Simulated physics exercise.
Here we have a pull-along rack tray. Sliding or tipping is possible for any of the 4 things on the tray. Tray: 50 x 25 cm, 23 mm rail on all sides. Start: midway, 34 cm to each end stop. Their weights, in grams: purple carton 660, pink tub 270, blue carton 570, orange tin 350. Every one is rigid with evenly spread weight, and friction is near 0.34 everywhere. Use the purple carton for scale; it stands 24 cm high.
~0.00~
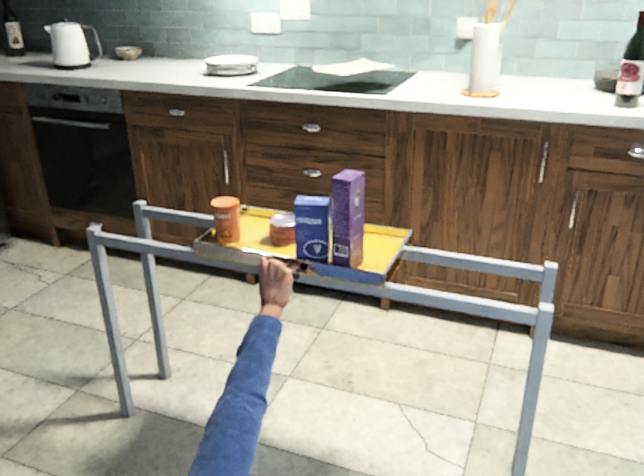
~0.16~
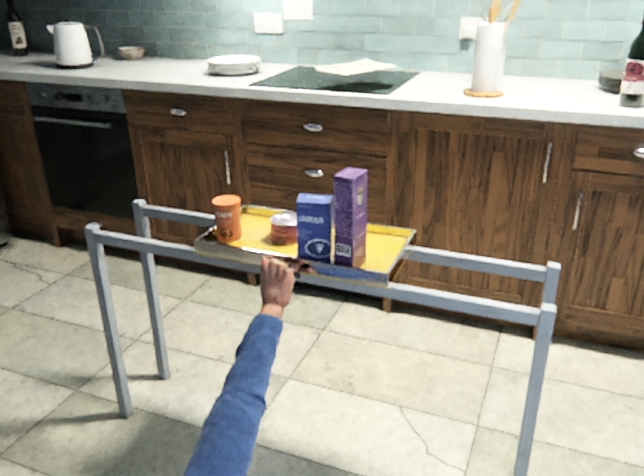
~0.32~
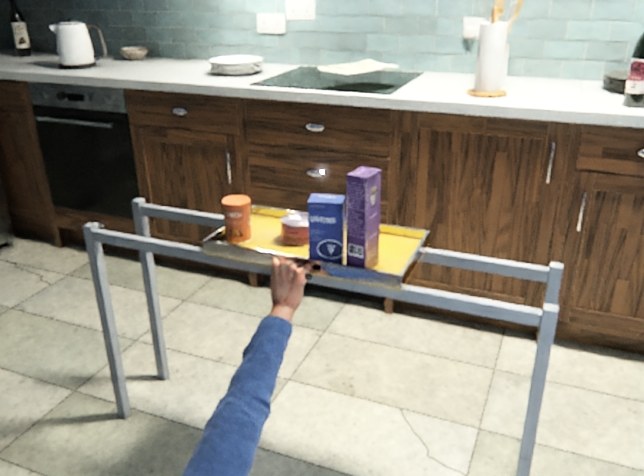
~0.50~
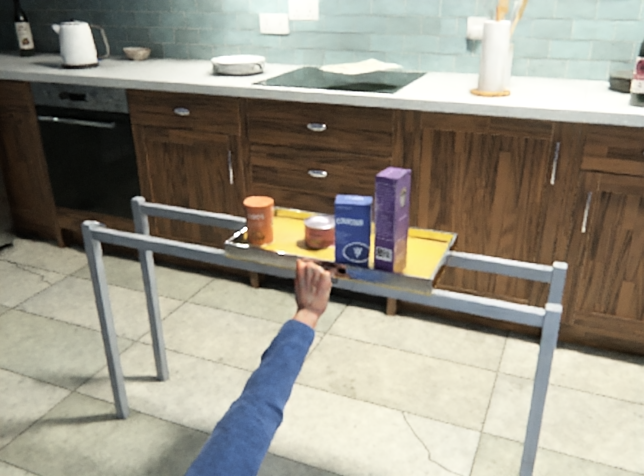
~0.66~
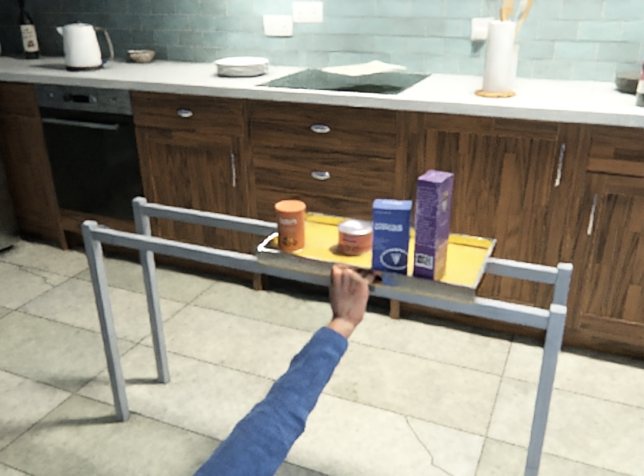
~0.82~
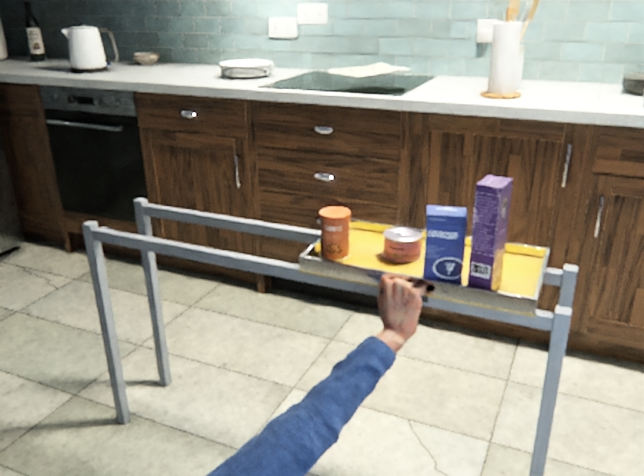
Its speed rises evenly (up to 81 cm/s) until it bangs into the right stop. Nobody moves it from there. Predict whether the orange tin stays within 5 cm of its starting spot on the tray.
It will be dislodged.
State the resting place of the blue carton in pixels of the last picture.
Its middle comes to rest around (498, 254).
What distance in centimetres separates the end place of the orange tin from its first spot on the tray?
Around 9 centimetres.
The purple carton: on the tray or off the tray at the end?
When everything stops, the purple carton is out of bounds.
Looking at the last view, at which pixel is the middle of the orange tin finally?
Rest point: Near (386, 242).
By 0.92 s, tray has slid 34 cm right; orange tin 4 cm from its spot near (364, 238); purple carton tilted 4°; blue carton 4 cm from its spot.
By 1.12 s, tray has slid 34 cm right; purple carton now off the tray; orange tin 9 cm from its spot near (386, 242); pink tub 9 cm from its spot.
By 1.42 s, tray has slid 34 cm right; orange tin 9 cm from its spot near (386, 242); pink tub 9 cm from its spot; blue carton 7 cm from its spot.
When it is over (1.7 s), off the tray, purple carton; not toppled but over 5 cm from the start, pink tub, blue carton and orange tin. In the last view, orange tin near (386, 242).
